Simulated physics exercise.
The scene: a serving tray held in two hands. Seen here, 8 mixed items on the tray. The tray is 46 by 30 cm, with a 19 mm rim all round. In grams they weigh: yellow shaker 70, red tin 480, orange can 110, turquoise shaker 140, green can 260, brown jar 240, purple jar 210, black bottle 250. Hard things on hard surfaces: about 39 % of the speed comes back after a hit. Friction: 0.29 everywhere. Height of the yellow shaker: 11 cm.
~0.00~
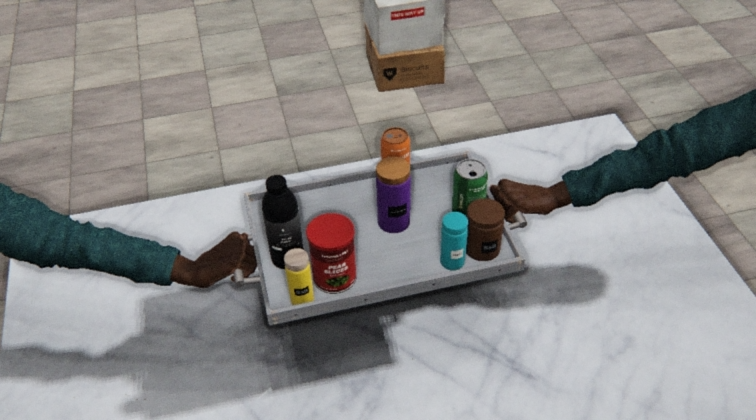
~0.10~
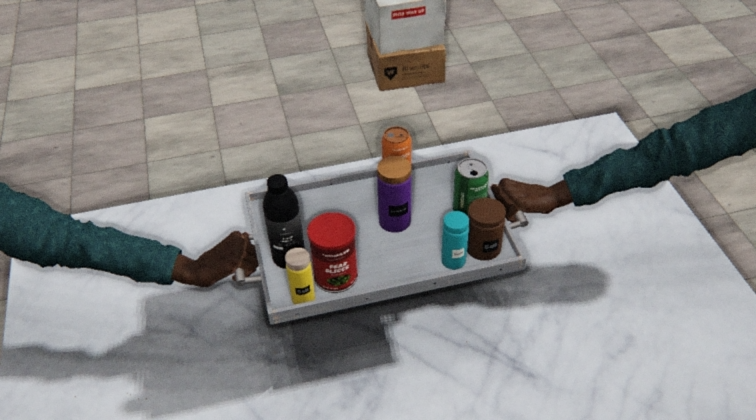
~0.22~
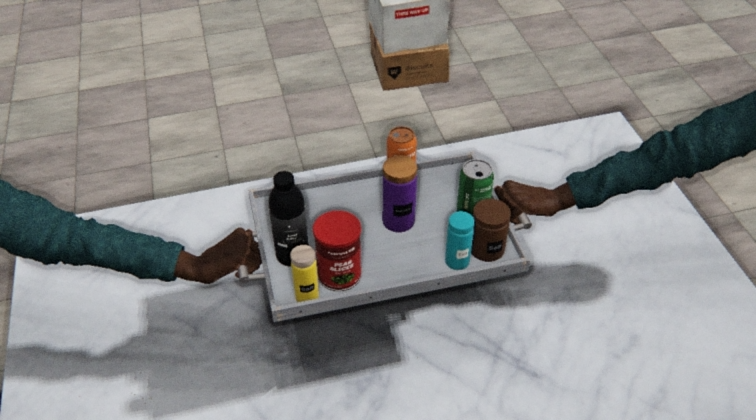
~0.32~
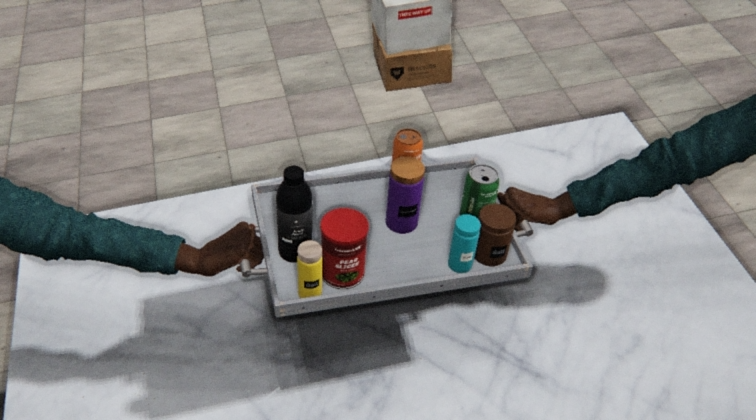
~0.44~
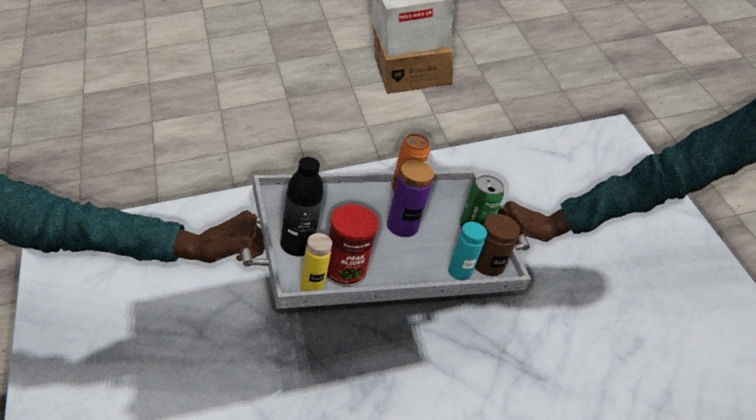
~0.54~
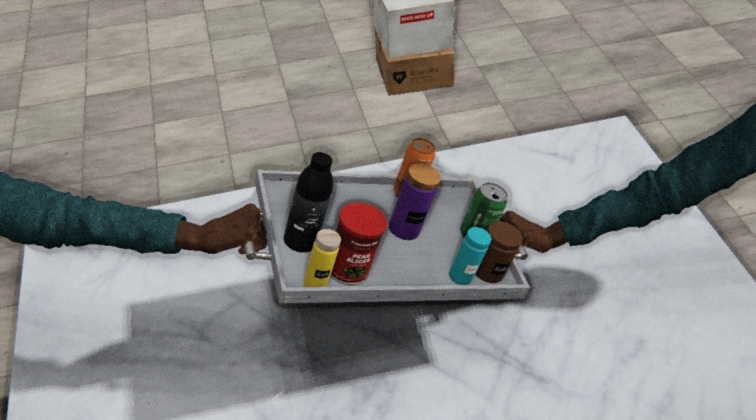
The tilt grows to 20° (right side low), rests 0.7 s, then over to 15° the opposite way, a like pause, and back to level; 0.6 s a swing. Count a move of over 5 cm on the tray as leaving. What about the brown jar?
The brown jar stays put.
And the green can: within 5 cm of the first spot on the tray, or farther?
The green can stays put.
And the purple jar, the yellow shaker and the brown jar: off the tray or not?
The purple jar finishes off the tray; the yellow shaker finishes off the tray; the brown jar is still on the tray.
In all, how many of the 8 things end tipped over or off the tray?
In all, 4.
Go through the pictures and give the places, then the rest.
Tray level; brown jar (484, 230); yellow shaker (299, 279), in the first picture.
Tray level; turquoise shaker (455, 241), in the second picture.
Tray tilted 2°, right edge down; green can (475, 193); purple jar (399, 195), in the third picture.
Tray tilted 5°, right edge down; black bottle (295, 213); yellow shaker (310, 272), in the fourth picture.
Tray tilted 12°, right edge down; red tin (349, 246), in the fifth picture.
Tray tilted 17°, right edge down; brown jar (497, 252); turquoise shaker (470, 257), in the sixth picture.
By 1.14 s, tray tilted 20°, right edge down; brown jar 2 cm from its spot near (504, 256); yellow shaker 15 cm from its spot; black bottle 17 cm from its spot.
By 1.84 s, tray tilted 10°, left edge down; yellow shaker, orange can and purple jar now off the tray; brown jar 2 cm from its spot near (499, 220); black bottle on its side.
By 2.34 s, tray tilted 15°, left edge down; black bottle on its side; red tin 23 cm from its spot; turquoise shaker 3 cm from its spot.
When it is over (3.7 s), off the tray, yellow shaker, orange can and purple jar; lying over on the tray, black bottle; not toppled but over 5 cm from the start, red tin; the other 3 within 5 cm of the start. End places, in pixels of the last picture, brown jar near (500, 232).
